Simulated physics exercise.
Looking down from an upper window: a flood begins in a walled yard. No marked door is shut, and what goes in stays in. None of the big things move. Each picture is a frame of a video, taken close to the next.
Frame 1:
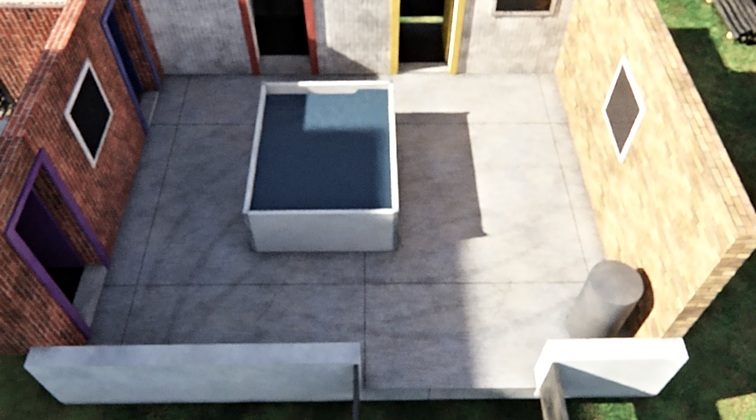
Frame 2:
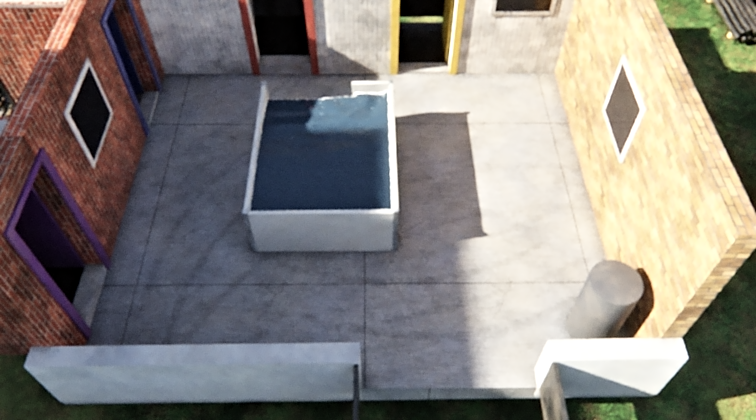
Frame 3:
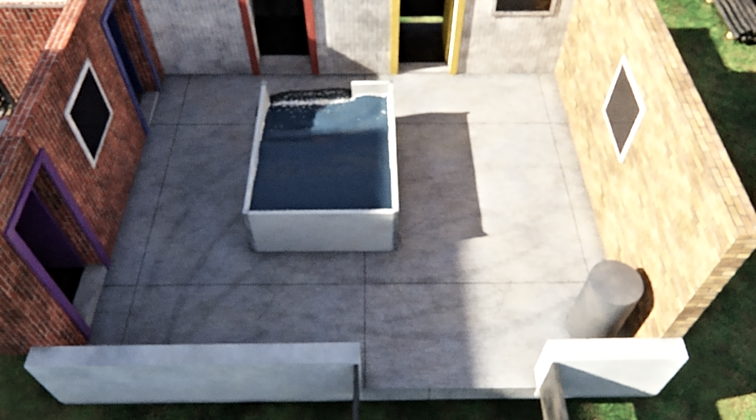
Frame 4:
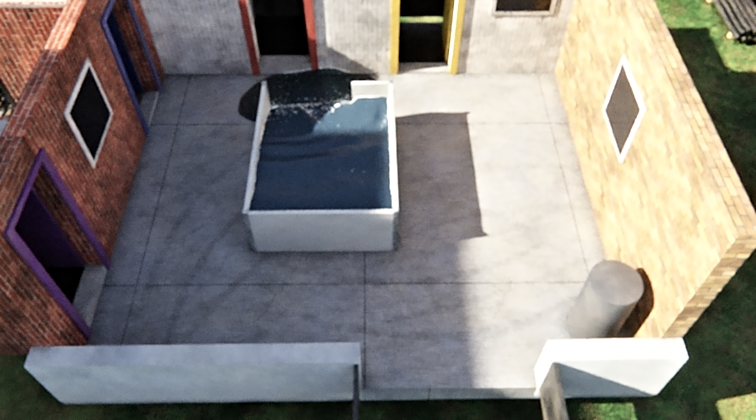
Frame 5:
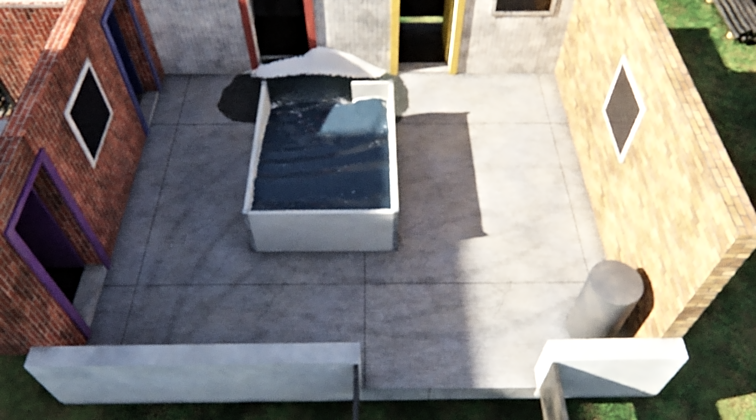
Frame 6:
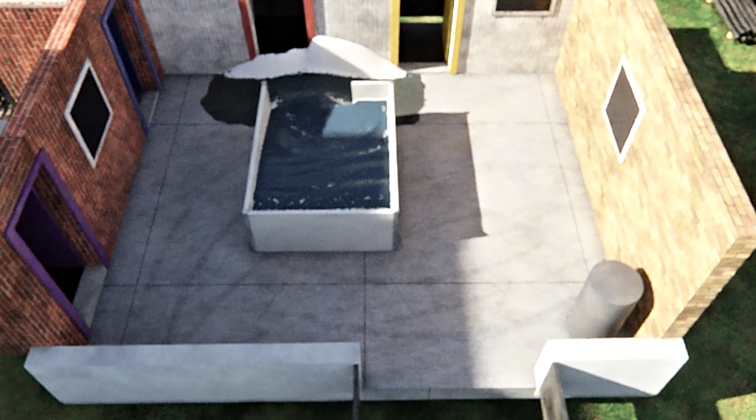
In a walled yard, water pours from the tank's far side and spreads across the paving.
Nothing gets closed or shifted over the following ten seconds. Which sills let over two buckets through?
As I see it, I expect the yellow door to see over two buckets; I expect the purple door to see two buckets at most; I expect the red door to see over two buckets; I expect the blue door to see over two buckets.
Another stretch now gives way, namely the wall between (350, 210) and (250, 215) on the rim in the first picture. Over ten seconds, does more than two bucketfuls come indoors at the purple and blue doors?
Check - purple: Comes out above; blue: Comes out above.
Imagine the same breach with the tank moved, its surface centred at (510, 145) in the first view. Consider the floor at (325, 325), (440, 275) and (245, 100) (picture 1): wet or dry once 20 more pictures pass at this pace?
As listed: Untouched, untouched, reached.
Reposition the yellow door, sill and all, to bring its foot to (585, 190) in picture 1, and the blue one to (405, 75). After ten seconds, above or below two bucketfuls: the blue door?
The blue one floods.
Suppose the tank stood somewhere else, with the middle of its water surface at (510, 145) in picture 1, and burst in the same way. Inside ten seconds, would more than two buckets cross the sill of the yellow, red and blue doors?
Going door by door, the yellow door breaks the limit, then the red door comes in under, then the blue door breaks the limit.
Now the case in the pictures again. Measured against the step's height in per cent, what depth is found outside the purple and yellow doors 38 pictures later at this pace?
Near 20 per cent and 130 per cent, respectively.
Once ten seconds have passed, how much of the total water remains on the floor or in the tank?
66 in a hundred.
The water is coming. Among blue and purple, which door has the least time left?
My answer is the blue door.
A moment on, water covers 20 % of the floor; the yellow door under two buckets in, the purple door not reached, the red door far over two buckets in, the blue door not reached.
Next, water covers 35 % of the floor; the yellow door under two buckets in, the purple door not reached, the red door far over two buckets in, the blue door over two buckets in.
Then, water covers 60 % of the floor; the yellow door over two buckets in, the purple door wet at the sill, nothing in, the red door far over two buckets in, the blue door far over two buckets in.
Later, water covers 85 % of the floor; the yellow door over two buckets in, the purple door wet at the sill, nothing in, the red door far over two buckets in, the blue door far over two buckets in.
In the end, water covers 100 % of the floor; the yellow door over two buckets in, the purple door wet at the sill, nothing in, the red door far over two buckets in, the blue door far over two buckets in.
